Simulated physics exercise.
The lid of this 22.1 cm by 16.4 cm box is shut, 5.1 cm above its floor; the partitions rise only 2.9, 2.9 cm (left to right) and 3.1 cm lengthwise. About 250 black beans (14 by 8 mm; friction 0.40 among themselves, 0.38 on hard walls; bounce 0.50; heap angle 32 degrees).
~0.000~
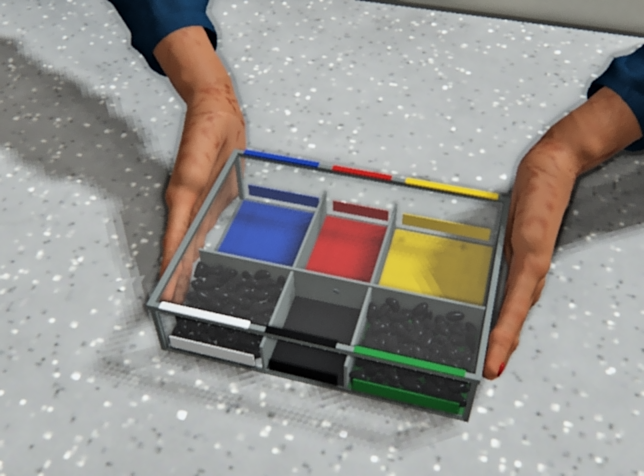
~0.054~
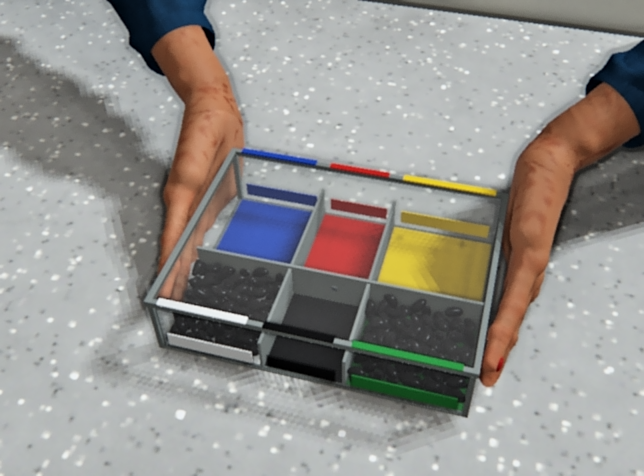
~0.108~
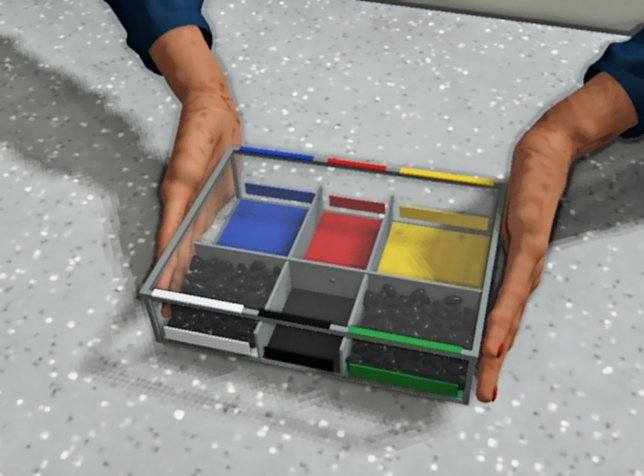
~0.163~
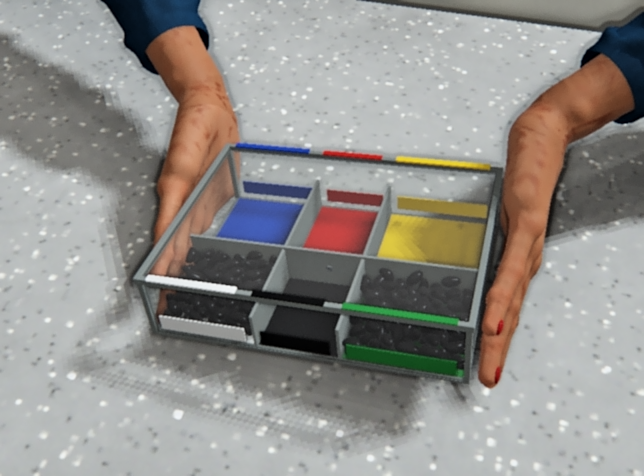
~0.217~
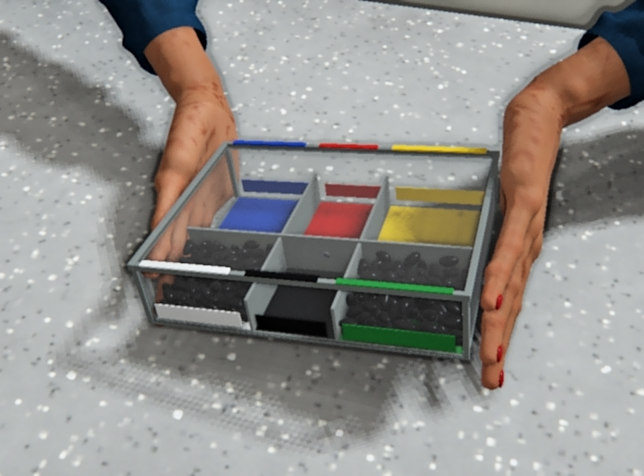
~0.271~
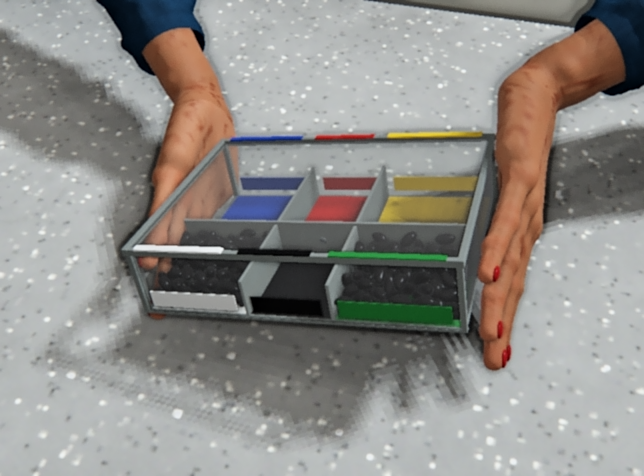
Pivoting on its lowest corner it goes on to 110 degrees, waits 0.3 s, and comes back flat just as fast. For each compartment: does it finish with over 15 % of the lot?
Red: No, blue: Yes, green: No, yellow: No, white: Yes, black: No.
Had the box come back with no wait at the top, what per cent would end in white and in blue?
Then: White 30; blue 60.
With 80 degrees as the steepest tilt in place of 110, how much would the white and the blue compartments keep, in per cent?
White 30; blue 40.
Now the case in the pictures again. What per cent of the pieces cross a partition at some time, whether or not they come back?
Roughly 70 per cent.
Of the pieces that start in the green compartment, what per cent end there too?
Some 0 per cent.
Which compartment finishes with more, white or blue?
The blue one has more.
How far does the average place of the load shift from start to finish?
About 10.0 cm.
Then, at 1.59 s, tilt 110 degrees; red 10 %, blue 50 %, white 35 %.
After 2.48 s, tilt 55 degrees; red 10 %, blue 60 %, white 30 %.
After 3.36 s, tilt 0 degrees; red 10 %, blue 60 %, white 30 %.
By 3.7 s all is still; red 10 %, blue 60 %, green 0 %, yellow 0 %, white 30 %, black 0 %.
